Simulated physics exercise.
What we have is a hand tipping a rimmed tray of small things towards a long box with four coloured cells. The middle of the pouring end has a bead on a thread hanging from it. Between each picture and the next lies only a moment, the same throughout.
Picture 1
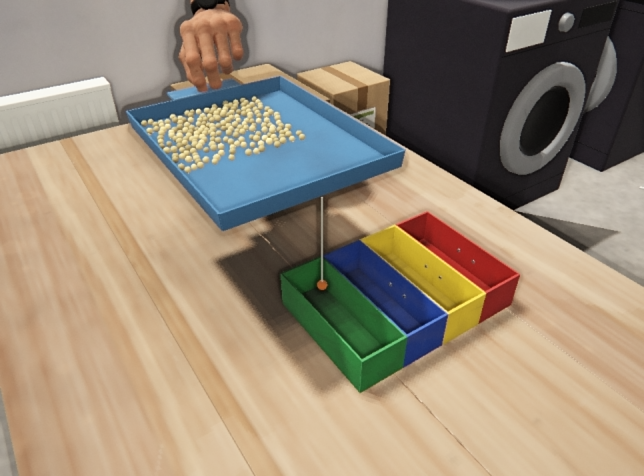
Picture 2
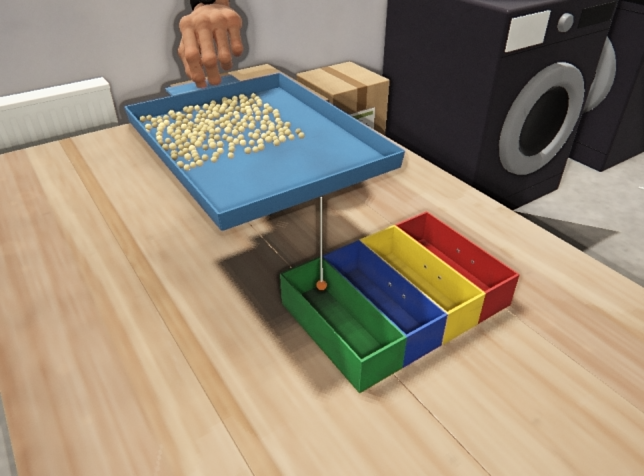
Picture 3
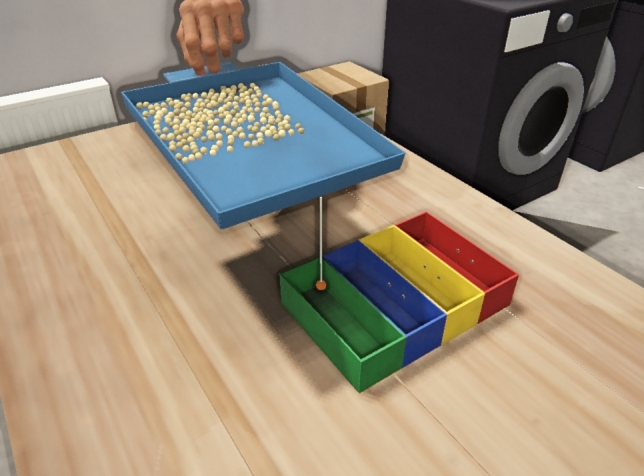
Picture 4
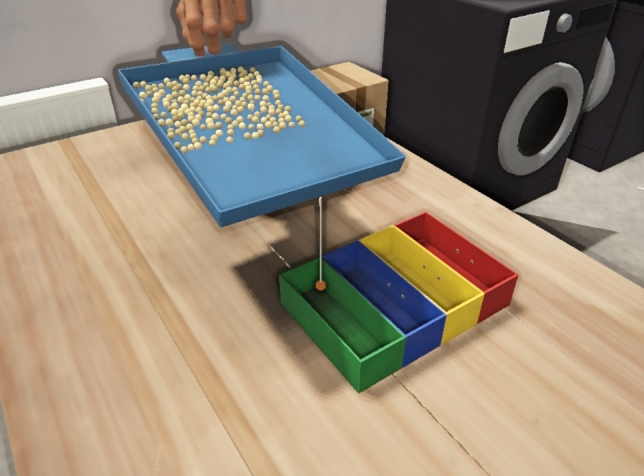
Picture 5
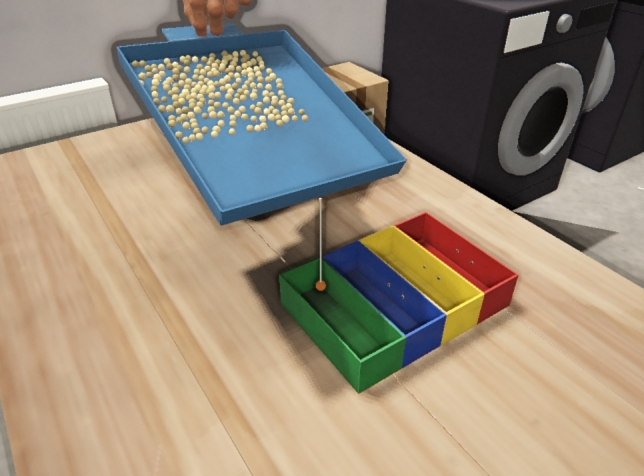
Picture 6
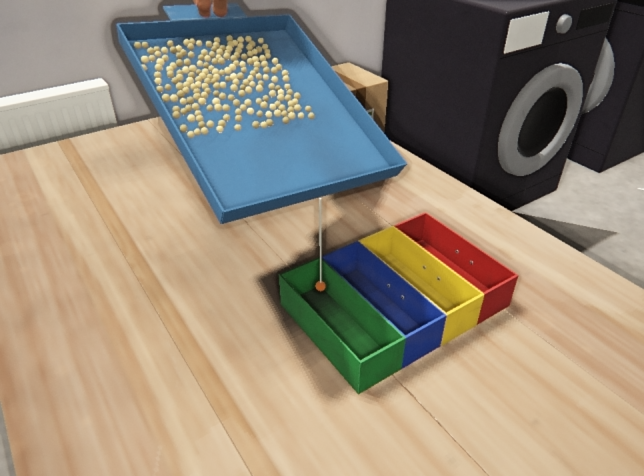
On a wooden table near washing machines, a hand raising the back of a blue tray, pale beans starting to slide.
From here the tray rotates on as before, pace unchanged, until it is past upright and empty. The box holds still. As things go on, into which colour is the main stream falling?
The main stream falls into the blue cell.
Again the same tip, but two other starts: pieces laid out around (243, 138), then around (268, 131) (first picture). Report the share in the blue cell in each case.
About 40 % and 50 %.
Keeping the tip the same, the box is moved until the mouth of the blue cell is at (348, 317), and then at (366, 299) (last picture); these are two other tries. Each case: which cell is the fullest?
The yellow cell first, that yellow cell second.
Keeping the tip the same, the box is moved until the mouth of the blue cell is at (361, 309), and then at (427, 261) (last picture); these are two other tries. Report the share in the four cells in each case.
First 90 %, then 70 %.
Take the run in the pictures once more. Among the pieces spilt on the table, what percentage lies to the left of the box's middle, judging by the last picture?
Close to 40 %.
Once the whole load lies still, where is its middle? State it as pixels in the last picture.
The centre settles at about (402, 324).
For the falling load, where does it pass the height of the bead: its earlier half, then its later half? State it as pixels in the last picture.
Around (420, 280), followed by around (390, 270).
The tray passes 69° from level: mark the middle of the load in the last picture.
Roughly (371, 189).
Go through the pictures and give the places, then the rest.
The first frame shows corners of the pouring end (220, 212) and (403, 149), level; middle of the load (224, 129), soya beans; bead on its thread (322, 285); green cell (383, 361); blue cell (425, 337); yellow cell (464, 316); red cell (499, 296).
The second frame shows corners of the pouring end (220, 212) and (402, 150), level; middle of the load (223, 126).
The third frame shows corners of the pouring end (220, 211) and (403, 152), tipped barely, lowest at the right corner; middle of the load (222, 116).
The fourth frame shows corners of the pouring end (221, 210) and (403, 156), tipped a little, lowest at the right corner; middle of the load (221, 103).
The fifth frame shows corners of the pouring end (223, 209) and (404, 159), tipped clearly, lowest at the right corner; middle of the load (223, 89).
The sixth frame shows corners of the pouring end (225, 209) and (405, 162), tipped clearly, lowest at the right corner; middle of the load (228, 79), almost all on the move; green cell (382, 362); blue cell (424, 339); yellow cell (462, 317); red cell (497, 297).
Just after the last frame, tray tipped steeply; roughly two thirds on the tray; just a few in the blue cell; just a few in the yellow cell; roughly a third falling or outside the box.
A moment on, tray tipped past a quarter turn; roughly a third on the tray; roughly a quarter in the blue cell; roughly a quarter in the yellow cell; just a few in the green cell; just a few in the red cell; roughly a quarter falling or outside the box.
Further on, tray tipped past a quarter turn; roughly half in the blue cell; roughly a quarter in the yellow cell; about a tenth in the green cell; just a few in the red cell; about a tenth falling or outside the box.
When it is over, tray tipped past a quarter turn; roughly half in the blue cell; roughly a quarter in the yellow cell; about a tenth in the green cell; just a few in the red cell; about a tenth outside the box.
